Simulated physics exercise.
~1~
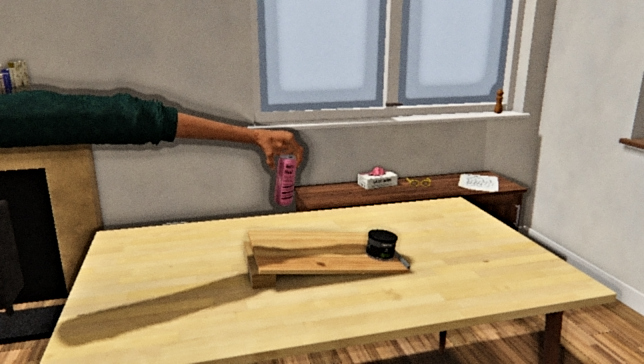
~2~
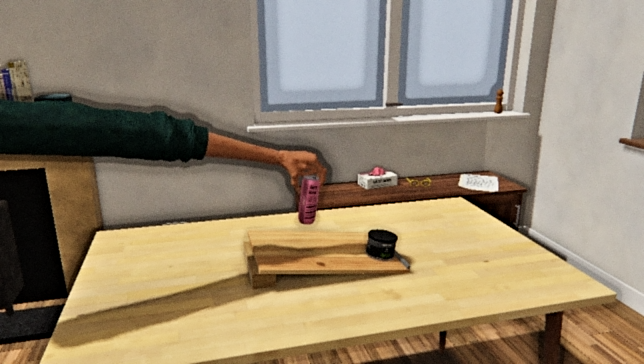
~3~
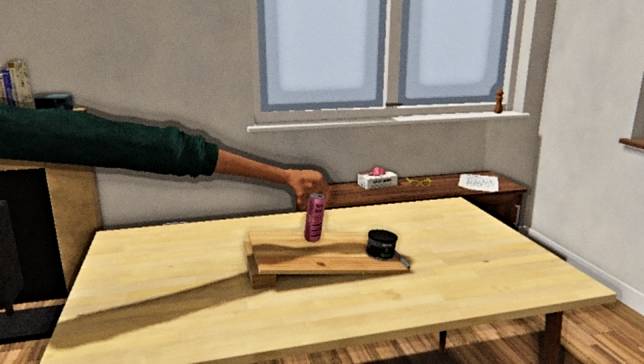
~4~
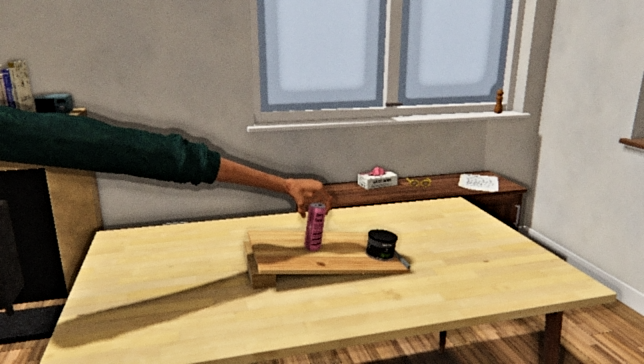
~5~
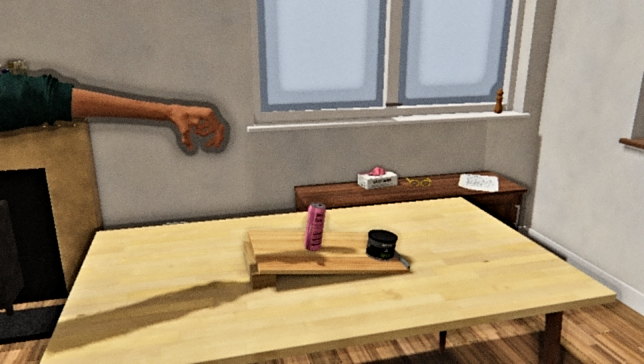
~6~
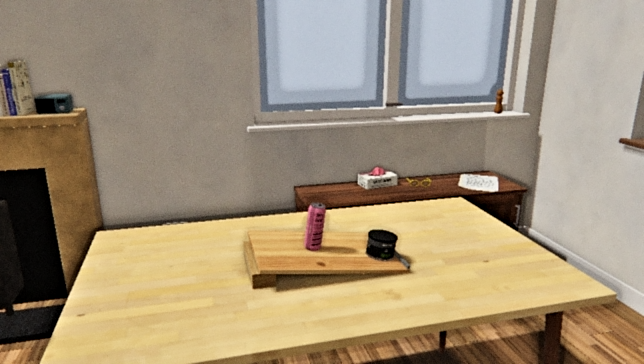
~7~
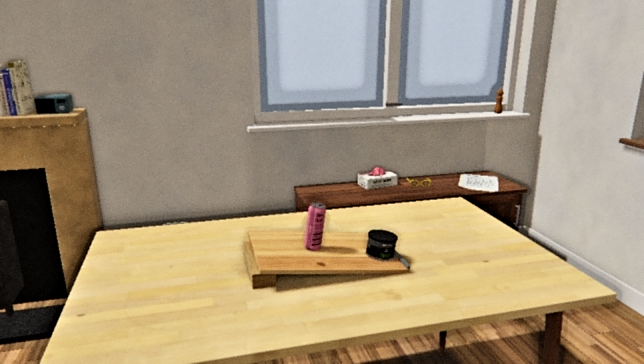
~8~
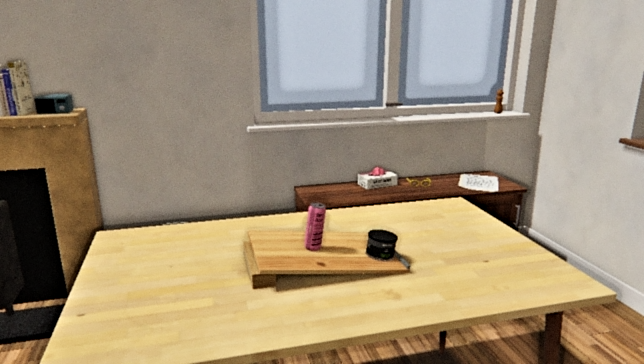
On a sloping board, a hand sets down a pink can, which stays leaning.
